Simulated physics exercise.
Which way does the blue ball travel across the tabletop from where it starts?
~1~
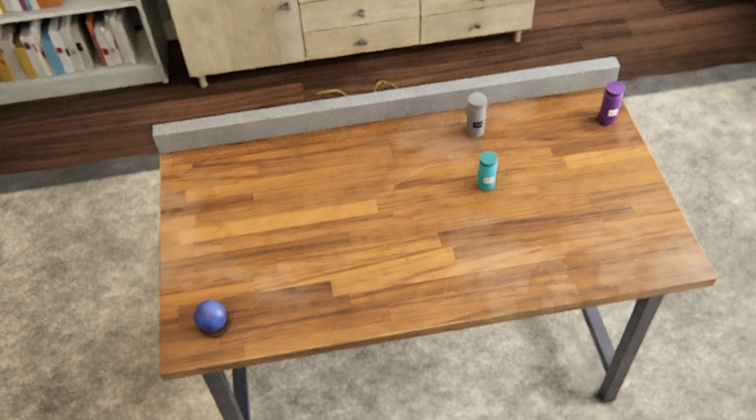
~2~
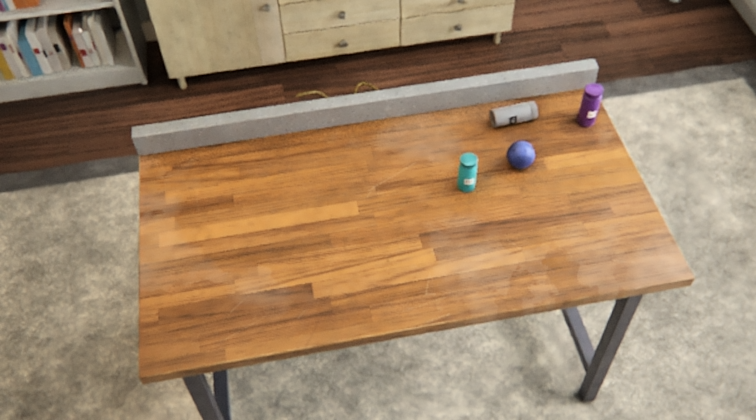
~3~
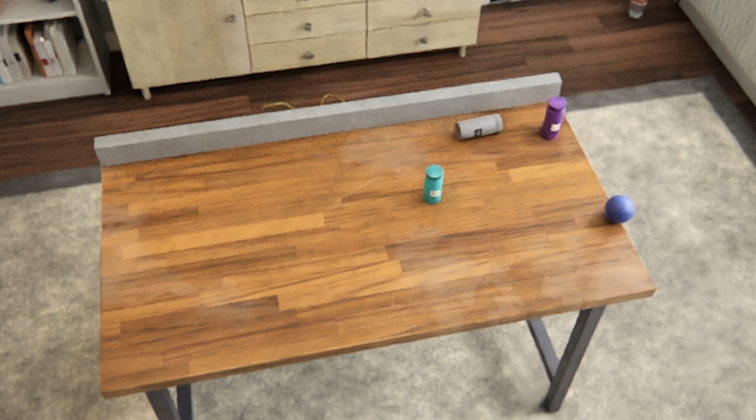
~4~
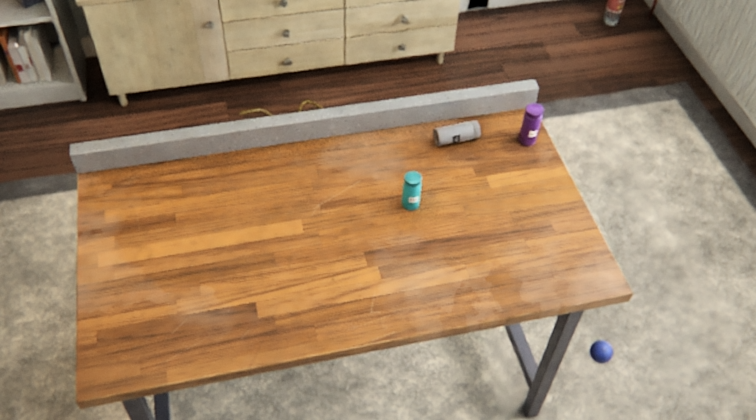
It travels to the right, from the left side of the table across to the right edge.
